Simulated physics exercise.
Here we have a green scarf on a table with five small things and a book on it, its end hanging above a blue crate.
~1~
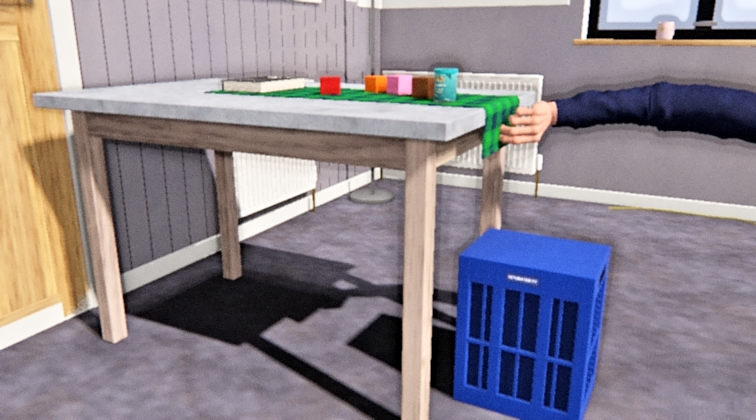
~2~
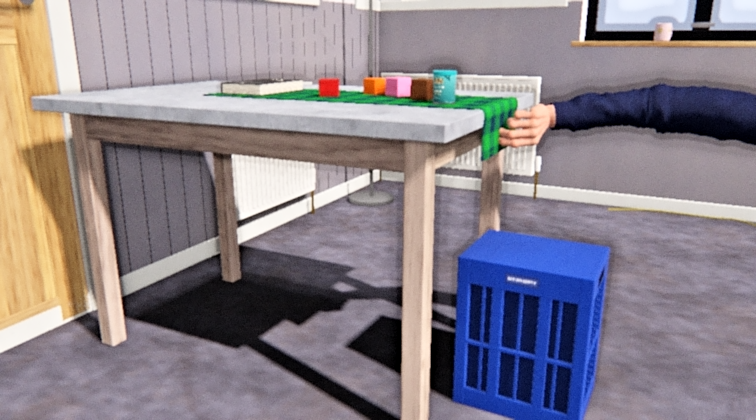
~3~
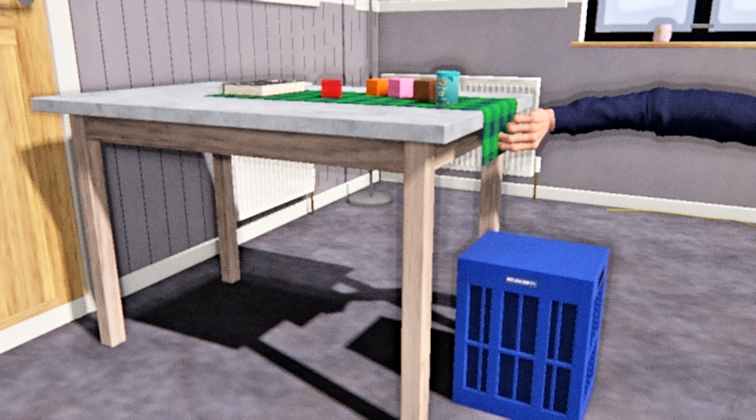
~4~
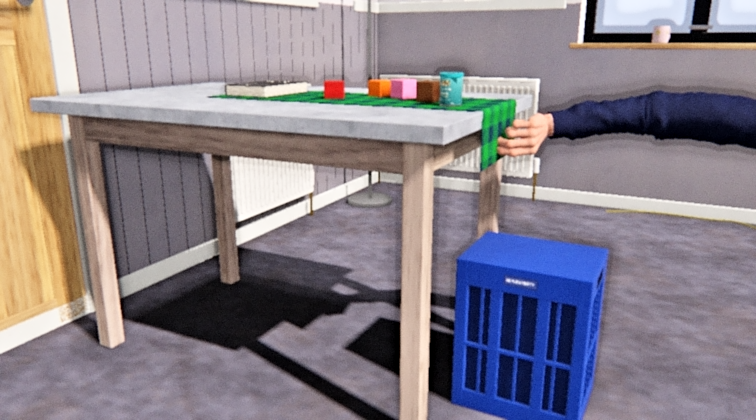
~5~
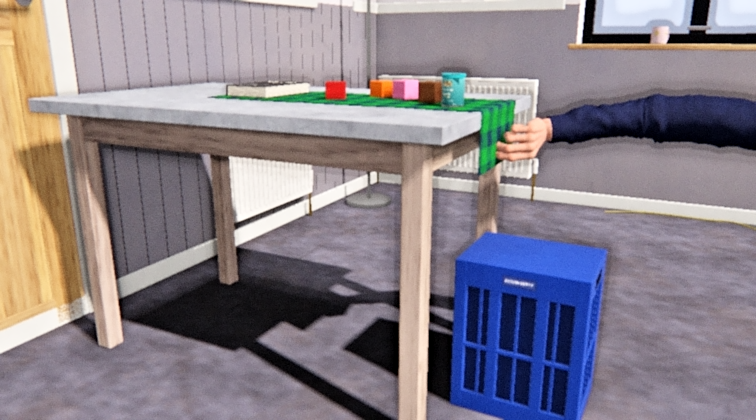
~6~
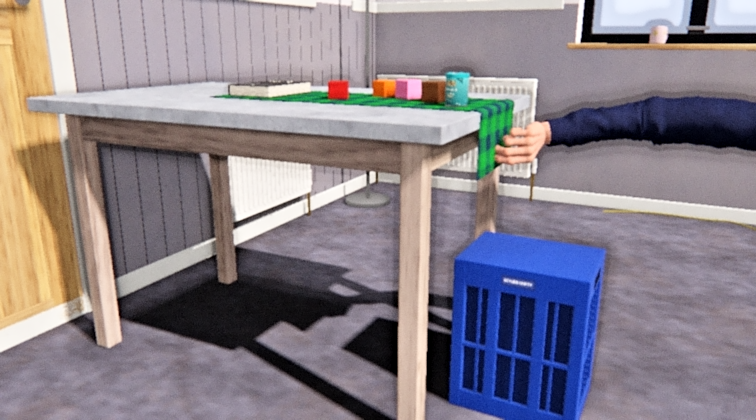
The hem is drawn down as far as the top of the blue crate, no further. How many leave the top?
The count of fallen things is two.
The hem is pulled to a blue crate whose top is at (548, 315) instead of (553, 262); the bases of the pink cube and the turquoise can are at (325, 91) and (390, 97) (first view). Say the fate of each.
The pink cube does not fall; the turquoise can comes down.
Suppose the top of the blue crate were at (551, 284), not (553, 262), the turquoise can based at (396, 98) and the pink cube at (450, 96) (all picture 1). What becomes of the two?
The turquoise can tumbles off, the pink cube tumbles off.
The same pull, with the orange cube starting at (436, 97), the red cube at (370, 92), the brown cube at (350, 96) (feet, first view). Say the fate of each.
The orange cube drops off, the red cube stays on, the brown cube holds on.
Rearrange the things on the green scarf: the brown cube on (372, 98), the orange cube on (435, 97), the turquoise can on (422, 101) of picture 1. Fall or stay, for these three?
The brown cube does not fall, the orange cube is carried off, the turquoise can goes over.
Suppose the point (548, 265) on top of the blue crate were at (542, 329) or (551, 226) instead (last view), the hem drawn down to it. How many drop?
It would be 4 and 1.
Soon after, hem near (495, 190); all still up.
After that, hem near (494, 225); turquoise can gone.
And then, hem on the crate; turquoise can and brown cube gone.
In the end, hem on the crate; turquoise can and brown cube gone. It carries off two.
